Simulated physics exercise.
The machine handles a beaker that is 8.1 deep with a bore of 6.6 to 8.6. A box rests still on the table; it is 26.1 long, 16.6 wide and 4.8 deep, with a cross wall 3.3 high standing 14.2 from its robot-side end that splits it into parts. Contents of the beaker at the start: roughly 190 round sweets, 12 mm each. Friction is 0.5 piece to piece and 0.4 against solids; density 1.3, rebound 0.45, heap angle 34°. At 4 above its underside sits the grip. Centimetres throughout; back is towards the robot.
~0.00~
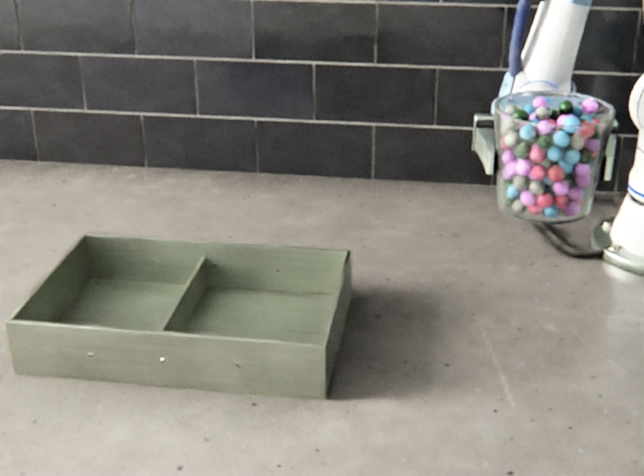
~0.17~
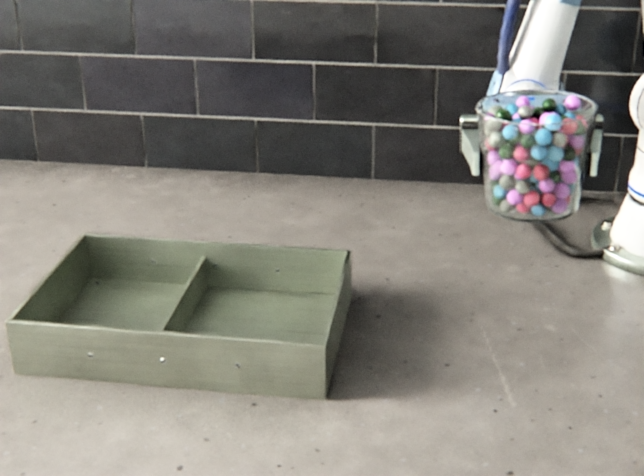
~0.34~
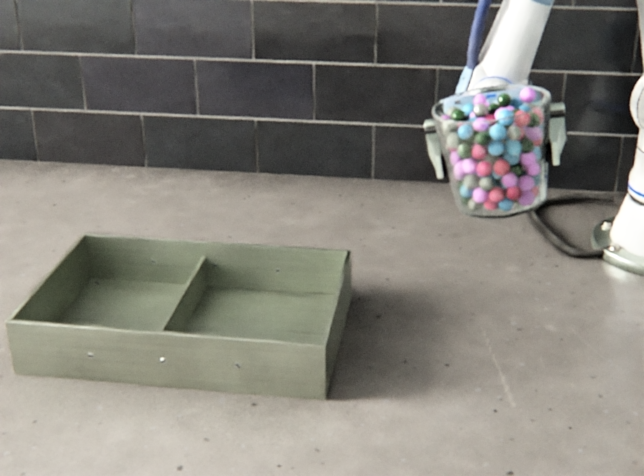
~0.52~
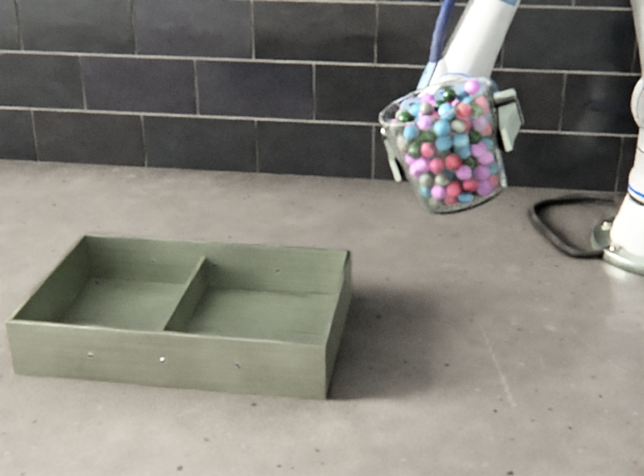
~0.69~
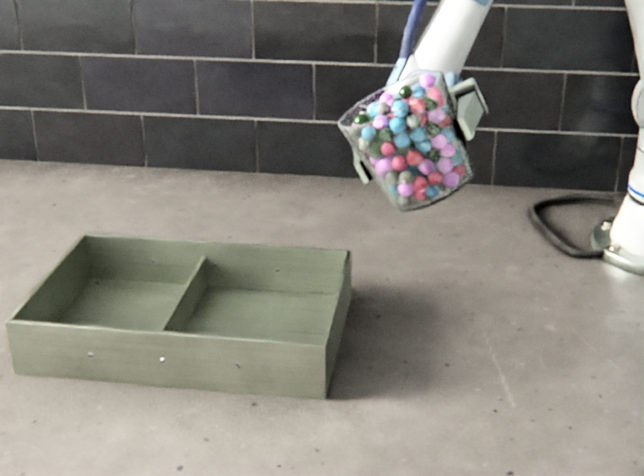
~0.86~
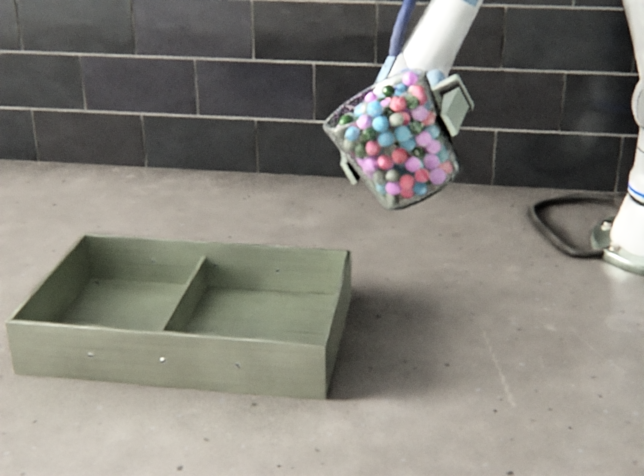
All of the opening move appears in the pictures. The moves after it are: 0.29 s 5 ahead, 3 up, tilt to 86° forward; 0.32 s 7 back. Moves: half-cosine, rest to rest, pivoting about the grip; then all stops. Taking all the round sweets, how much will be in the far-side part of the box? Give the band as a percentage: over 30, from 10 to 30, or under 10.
Under 10 %.
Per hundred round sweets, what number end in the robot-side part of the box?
Around 55 in a hundred.
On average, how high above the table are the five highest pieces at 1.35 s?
22 cm, more or less.
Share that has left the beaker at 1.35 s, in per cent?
About 50 per cent by then.
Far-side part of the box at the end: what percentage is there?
I'd estimate close to 5 percent.
By 1.10 s, tilted 83° forward, highest piece 25 above the table; 192 in the beaker, 1 in flight or on a rim.
By 1.35 s, tilted 86° forward, highest piece 22 above the table; 99 in the beaker, 60 in the robot-side part, 6 in the far-side part, 28 in flight or on a rim.
By 1.67 s, tilted 86° forward, highest piece 22 above the table; 102 in the robot-side part, 77 in the beaker, 7 in the far-side part, 5 on the table or floor, 2 in flight or on a rim.
By 2.72 s, tilted 86° forward, highest piece 22 above the table; 103 in the robot-side part, 76 in the beaker, 7 in the far-side part, 7 on the table or floor.
Final count, 103 in the robot-side part, 76 in the beaker, 7 in the far-side part, 7 on the table or floor. That is 4 % in the far-side part of the box.
